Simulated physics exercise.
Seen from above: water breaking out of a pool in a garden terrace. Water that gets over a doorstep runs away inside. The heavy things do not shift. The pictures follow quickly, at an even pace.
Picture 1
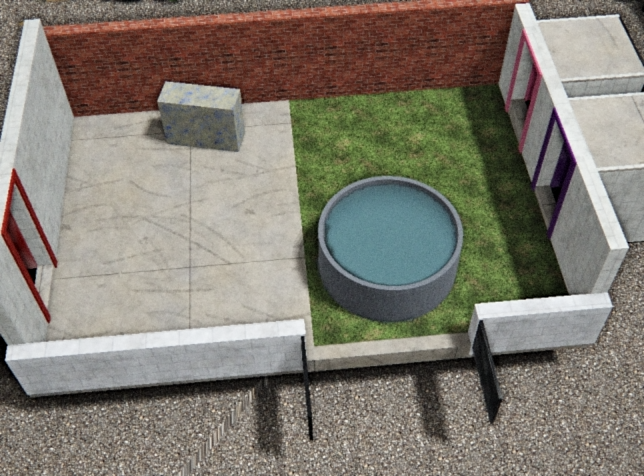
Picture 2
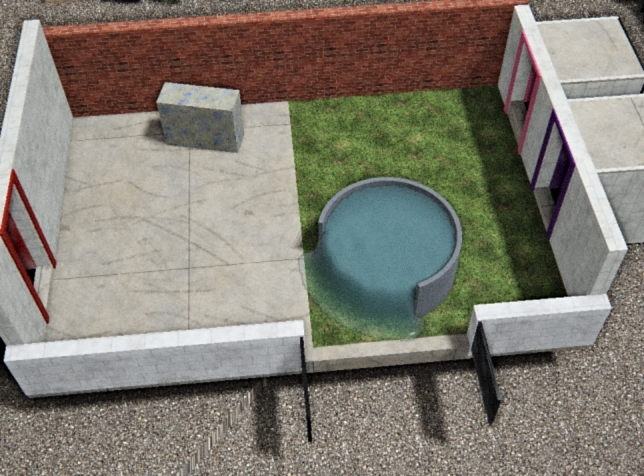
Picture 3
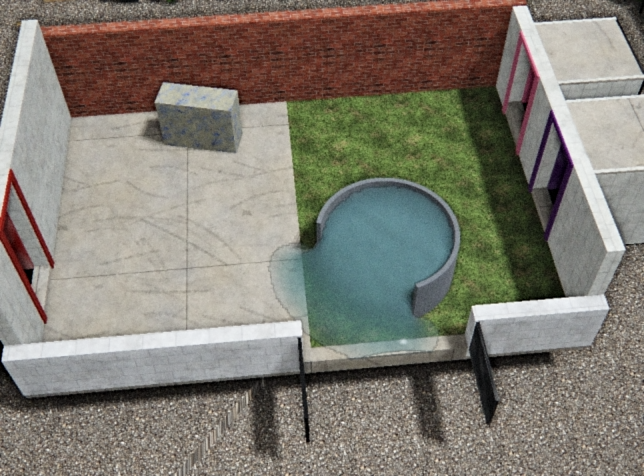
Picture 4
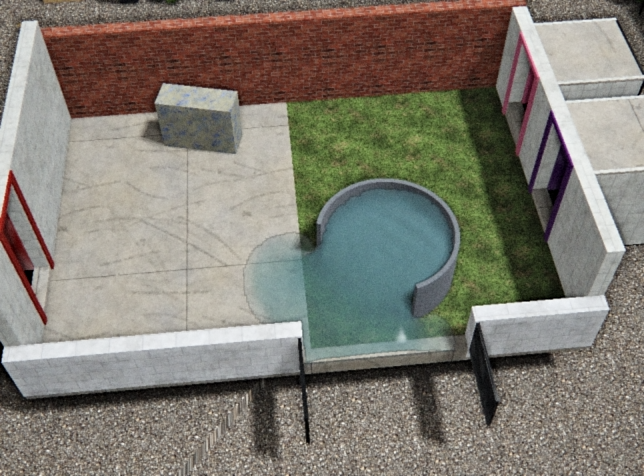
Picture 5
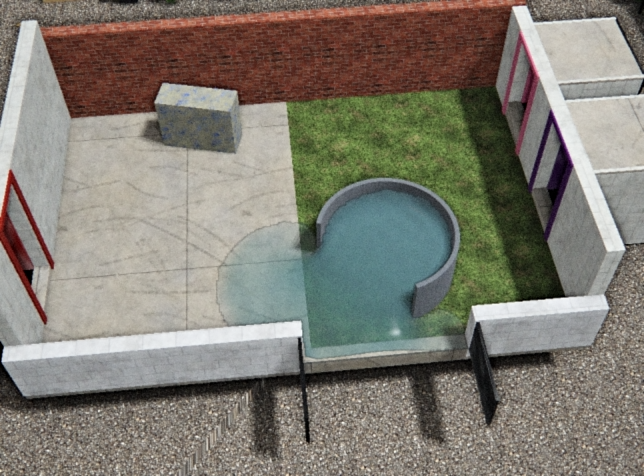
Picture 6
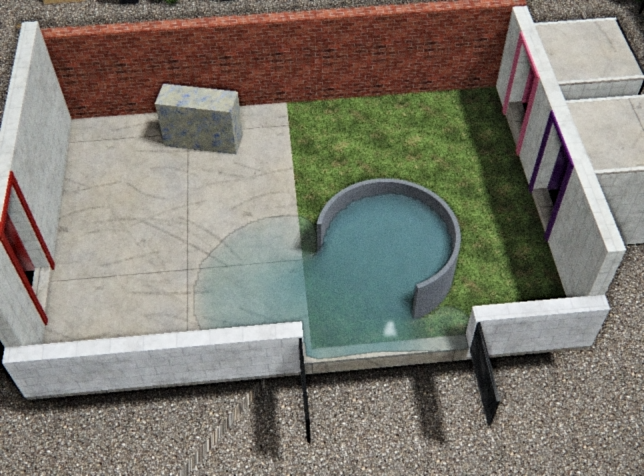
The clip shows a round tank of still water on the grass side of a walled terrace; its front left side opens, and water pours out over the grass, then spreads leftward across the pale paving in a widening sheet.
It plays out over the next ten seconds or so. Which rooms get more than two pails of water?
The pink door stays under that; the red door takes more than that; the purple door stays under that.
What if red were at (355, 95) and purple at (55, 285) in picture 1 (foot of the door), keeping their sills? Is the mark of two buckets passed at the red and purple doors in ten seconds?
Then: The red door stays under; the purple door takes more.
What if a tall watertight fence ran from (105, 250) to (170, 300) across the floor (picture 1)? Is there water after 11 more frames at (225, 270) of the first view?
At that place: Awash.
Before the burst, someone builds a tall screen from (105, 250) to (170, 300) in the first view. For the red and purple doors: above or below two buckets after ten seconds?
Then: The red door takes more; the purple door holds.
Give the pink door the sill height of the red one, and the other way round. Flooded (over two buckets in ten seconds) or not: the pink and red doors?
The pink one takes less, the red one is under.
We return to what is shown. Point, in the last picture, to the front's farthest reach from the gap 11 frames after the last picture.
At about (59, 226).
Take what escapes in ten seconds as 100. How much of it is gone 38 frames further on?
About 95 per cent.
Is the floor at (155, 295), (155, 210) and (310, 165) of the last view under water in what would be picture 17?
One after the other: Awash, awash, dry.
A moment on, water covers 25 % of the floor; the pink door not reached, the red door not reached, the purple door not reached.
Next, water covers 30 % of the floor; the pink door not reached, the red door under two buckets in, the purple door not reached.
Then, water covers 35 % of the floor; the pink door not reached, the red door far over two buckets in, the purple door not reached.
Later, water covers 50 % of the floor; the pink door not reached, the red door far over two buckets in, the purple door not reached.
In the end, water covers 70 % of the floor; the pink door not reached, the red door far over two buckets in, the purple door not reached.
